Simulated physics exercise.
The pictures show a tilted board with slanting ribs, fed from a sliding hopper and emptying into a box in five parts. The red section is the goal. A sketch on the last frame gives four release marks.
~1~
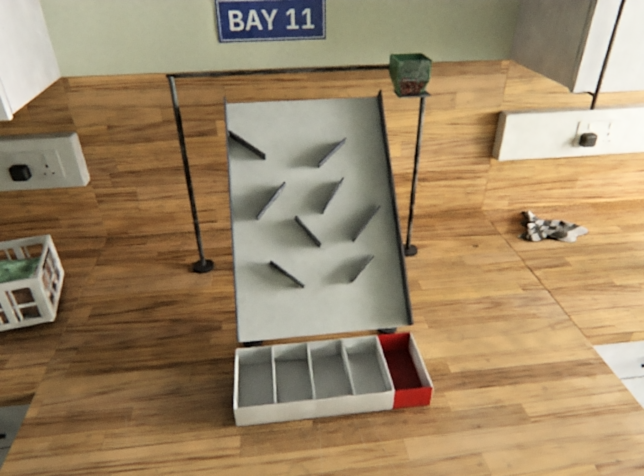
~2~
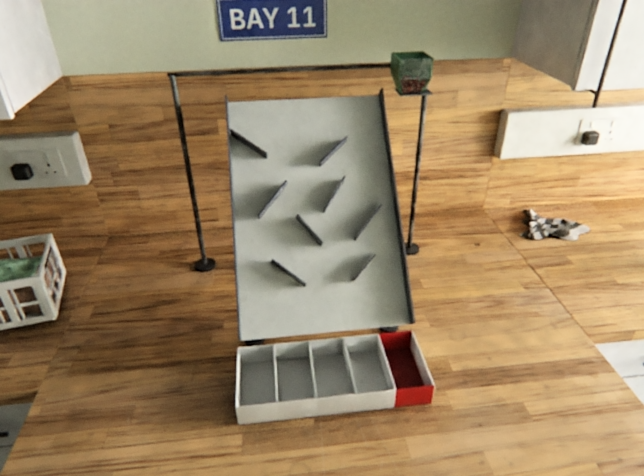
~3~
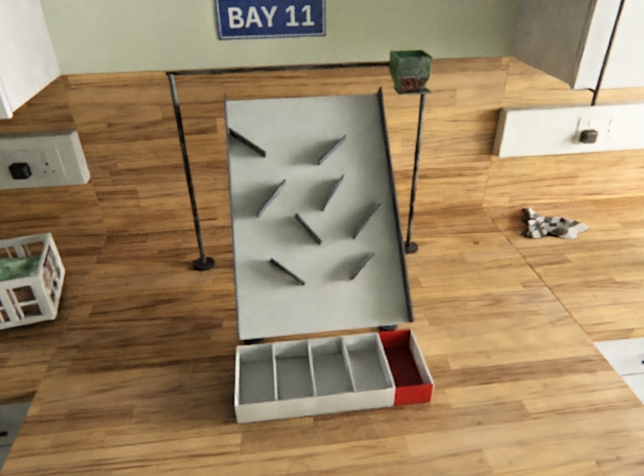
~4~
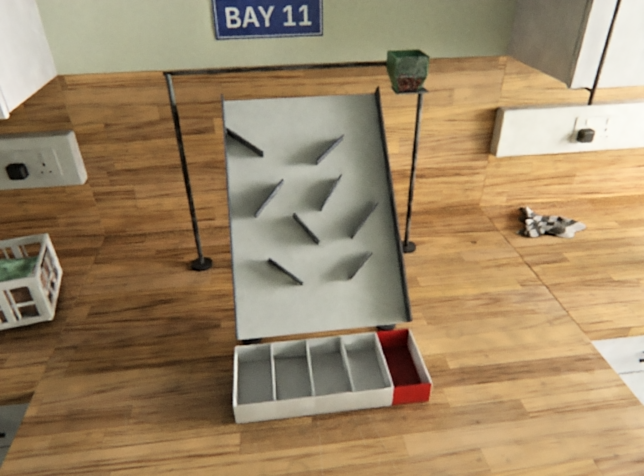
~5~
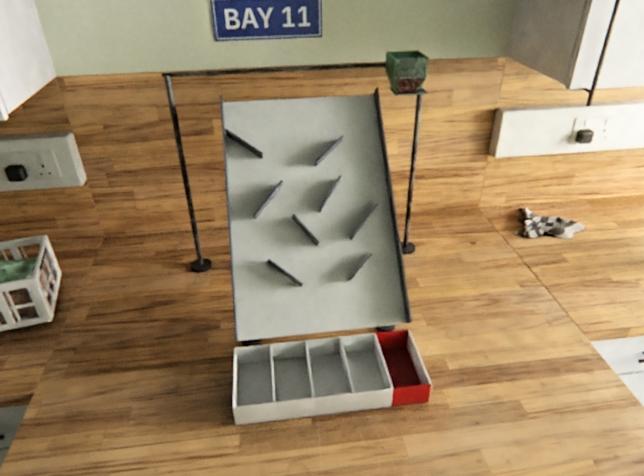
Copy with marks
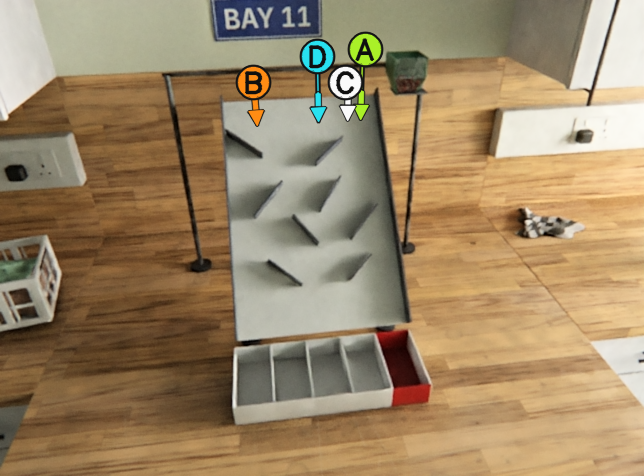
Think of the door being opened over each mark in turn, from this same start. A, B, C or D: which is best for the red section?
It is A.
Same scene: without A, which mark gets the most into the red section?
It is C.
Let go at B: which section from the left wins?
The first.
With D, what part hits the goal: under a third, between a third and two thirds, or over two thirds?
Mark D gives under a third.
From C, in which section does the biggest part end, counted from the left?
The third from the left.
On the marked copy, mark A meets the board at (360, 114); mark B meets the board at (256, 120); mark C meets the board at (347, 115); mark D meets the board at (318, 116).
Choosing A, roughly a third in the red section, roughly half in other sections.
Choosing B, not one piece in the red section, the larger part in other sections, about a tenth held on the board.
Choosing C, roughly a quarter in the red section, roughly two thirds in other sections.
Choosing D, not one piece in the red section, almost all in other sections, about a tenth held on the board.
